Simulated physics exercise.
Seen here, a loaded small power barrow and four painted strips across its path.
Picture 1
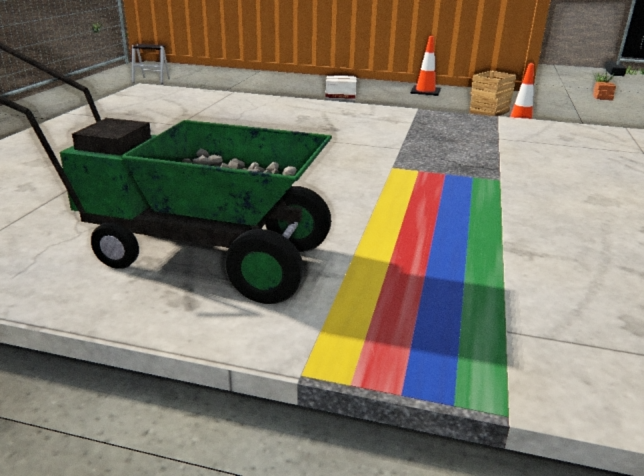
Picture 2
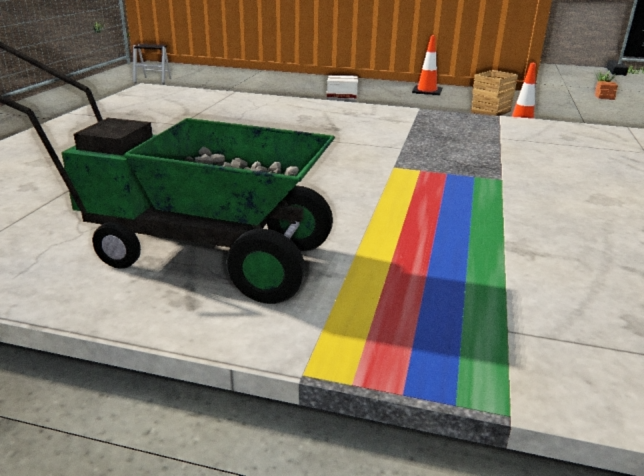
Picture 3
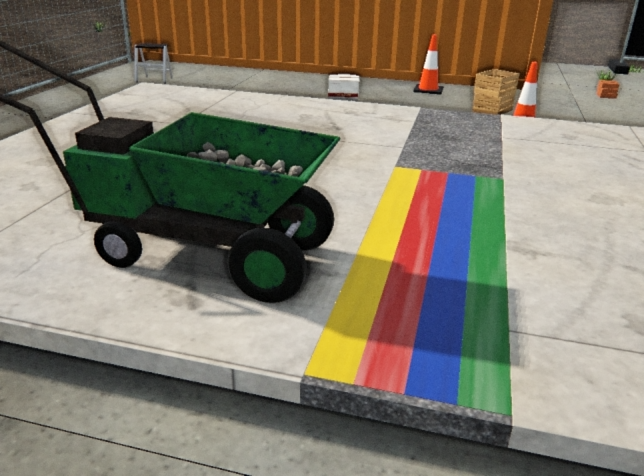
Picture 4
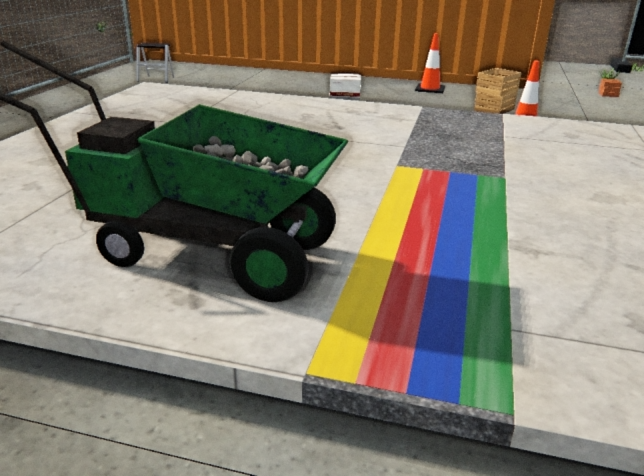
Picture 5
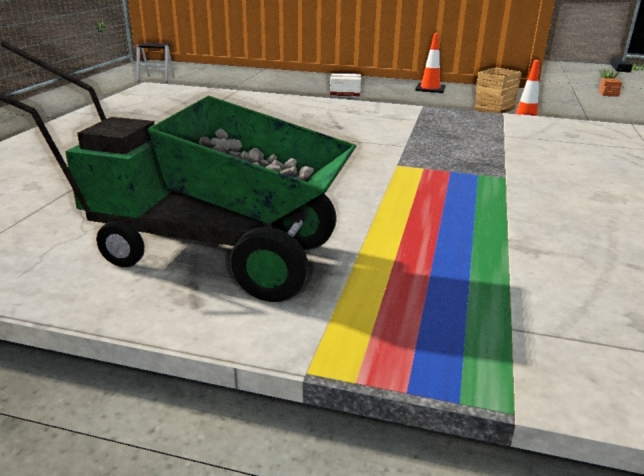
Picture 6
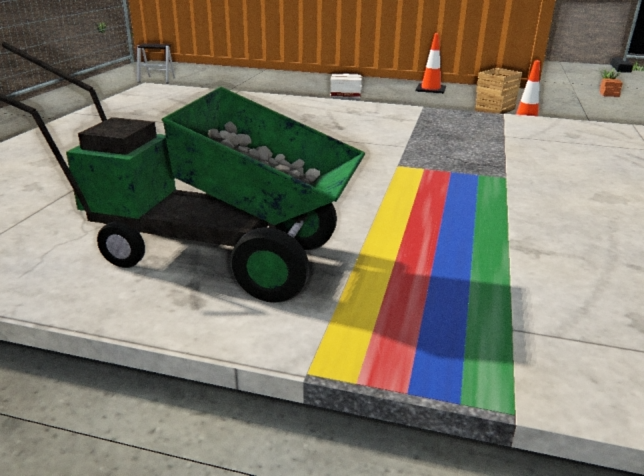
A green barrow's skip, loaded with grey broken stones, starts level and tilts gradually forward to the right, its back end rising off the dark frame while the wheels stay in place. The barrow stands at left on a pale concrete slab, seen from slightly above, beside yellow, red, blue and green strips. Behind are an orange corrugated wall and two traffic cones, and the view barely shifts.
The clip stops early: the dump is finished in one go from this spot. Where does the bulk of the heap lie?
Most covered: The red band.
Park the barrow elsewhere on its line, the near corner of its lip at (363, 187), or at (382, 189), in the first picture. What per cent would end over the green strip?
Near 50 % and 50 %.
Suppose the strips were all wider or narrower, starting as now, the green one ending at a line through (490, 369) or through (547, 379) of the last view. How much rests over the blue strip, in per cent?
About 30 and 20 per cent.
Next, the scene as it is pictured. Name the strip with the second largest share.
The runner-up: The blue one.
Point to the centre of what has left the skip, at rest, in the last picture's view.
Near (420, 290).
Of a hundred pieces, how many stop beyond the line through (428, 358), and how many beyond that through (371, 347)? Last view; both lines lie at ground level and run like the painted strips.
First some 20, then 80 per cent.
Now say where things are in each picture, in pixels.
The first frame shows lip of the skip near (296, 179), level; top of the load near (225, 172), broken stones; yellow strip near (341, 340); red strip near (386, 348); blue strip near (434, 357); green strip near (482, 366).
The second frame shows lip of the skip near (299, 179), level; top of the load near (228, 171).
The third frame shows lip of the skip near (305, 181), tipped barely; top of the load near (222, 171).
The fourth frame shows lip of the skip near (315, 185), tipped a little; top of the load near (211, 160).
The fifth frame shows lip of the skip near (324, 191), tipped a little; top of the load near (217, 154).
The sixth frame shows lip of the skip near (335, 200), tipped clearly; top of the load near (214, 150); yellow strip near (347, 338); red strip near (392, 347); blue strip near (440, 355); green strip near (489, 364).
Shortly afterwards, skip tipped steeply; the whole lot in the skip.
Next, skip tipped right over; near half in the skip; near a third over the red strip; only a few over the blue strip.
Some moments later, skip tipped right over; a little in the skip; a little over the yellow strip; near half over the red strip; near a quarter over the blue strip; a little over the green strip; only a few off the paint.
In the end, skip tipped right over; a little in the skip; a little over the yellow strip; near half over the red strip; near a quarter over the blue strip; a little over the green strip; only a few off the paint.
